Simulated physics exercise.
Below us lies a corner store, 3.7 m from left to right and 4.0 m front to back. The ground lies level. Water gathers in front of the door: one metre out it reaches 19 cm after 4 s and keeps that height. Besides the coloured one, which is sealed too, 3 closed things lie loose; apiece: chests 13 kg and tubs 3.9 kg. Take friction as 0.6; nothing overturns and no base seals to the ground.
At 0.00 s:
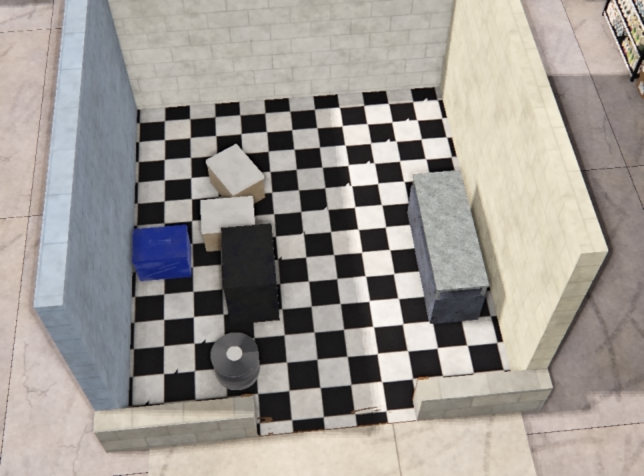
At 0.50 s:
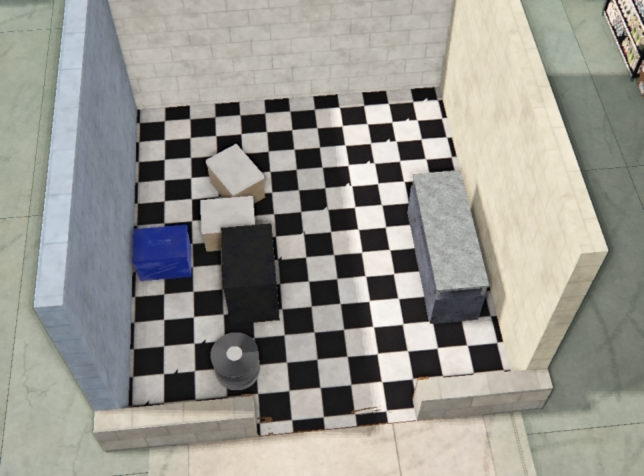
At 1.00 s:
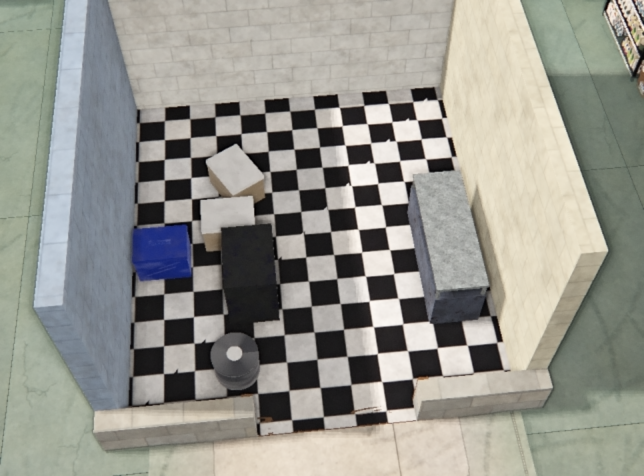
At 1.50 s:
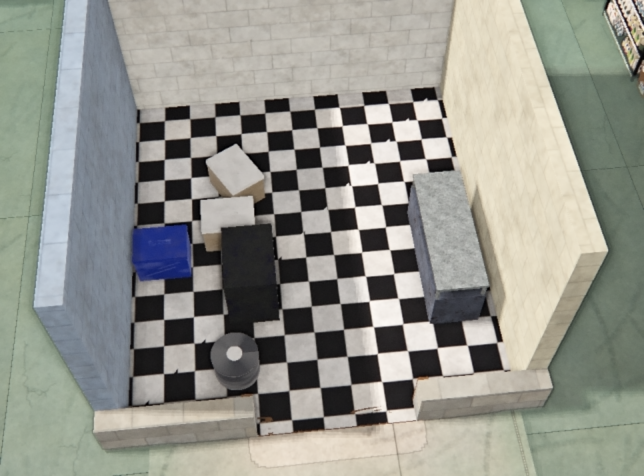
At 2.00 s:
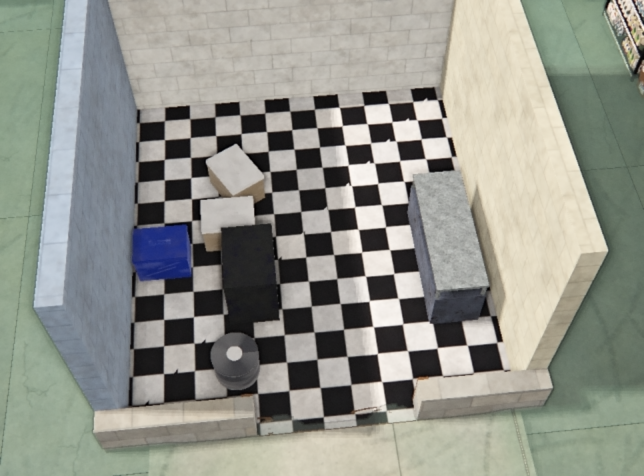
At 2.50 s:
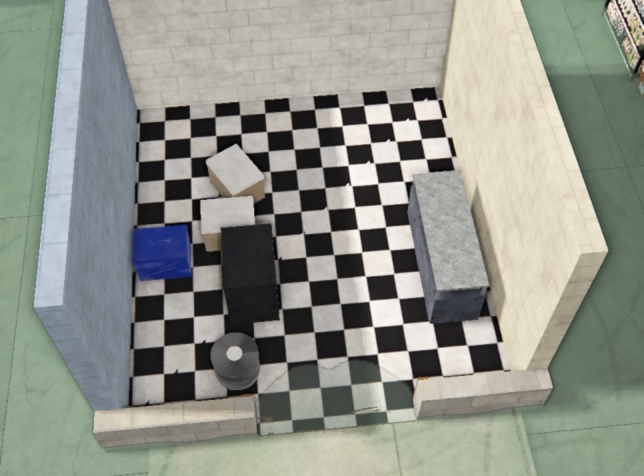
Greenish water spread over the ground outside a small store, crept up to the doorway and slid a little way onto the checkered floor, while the boxes and other objects inside stayed still.
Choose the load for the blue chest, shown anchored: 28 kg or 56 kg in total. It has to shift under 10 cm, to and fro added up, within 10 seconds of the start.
I expect that the lower weight is enough.
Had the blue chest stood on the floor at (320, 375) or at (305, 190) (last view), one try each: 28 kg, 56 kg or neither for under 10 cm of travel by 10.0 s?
In that order: It takes the larger; the smaller is enough.
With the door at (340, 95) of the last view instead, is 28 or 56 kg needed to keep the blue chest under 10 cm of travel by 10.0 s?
Then the smaller load will do.
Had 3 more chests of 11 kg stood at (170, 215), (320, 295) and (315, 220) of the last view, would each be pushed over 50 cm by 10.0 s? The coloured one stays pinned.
In that order: Less, more, more.
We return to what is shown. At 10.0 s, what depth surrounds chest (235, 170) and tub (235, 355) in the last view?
Roughly 5 and 7 cm.
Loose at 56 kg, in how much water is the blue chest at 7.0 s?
Roughly 4 cm.
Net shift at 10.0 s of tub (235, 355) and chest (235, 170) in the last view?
In that order: 60 cm, 0 cm.
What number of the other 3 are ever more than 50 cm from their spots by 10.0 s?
That makes 1.
After 3.5 s the blue chest would be 0 cm from its start with 28 kg and 0 cm from its start with 56 kg; 0 cm of water round it then.
After 4.5 s the blue chest would be 0 cm from its start with 28 kg and 0 cm from its start with 56 kg; 0 cm of water round it then.
After 7.0 s the blue chest would be 0 cm from its start with 28 kg and 0 cm from its start with 56 kg; 4 cm of water round it then.
After 10.0 s the blue chest would be 0 cm from its start with 28 kg and 0 cm from its start with 56 kg; 9 cm of water round it then.
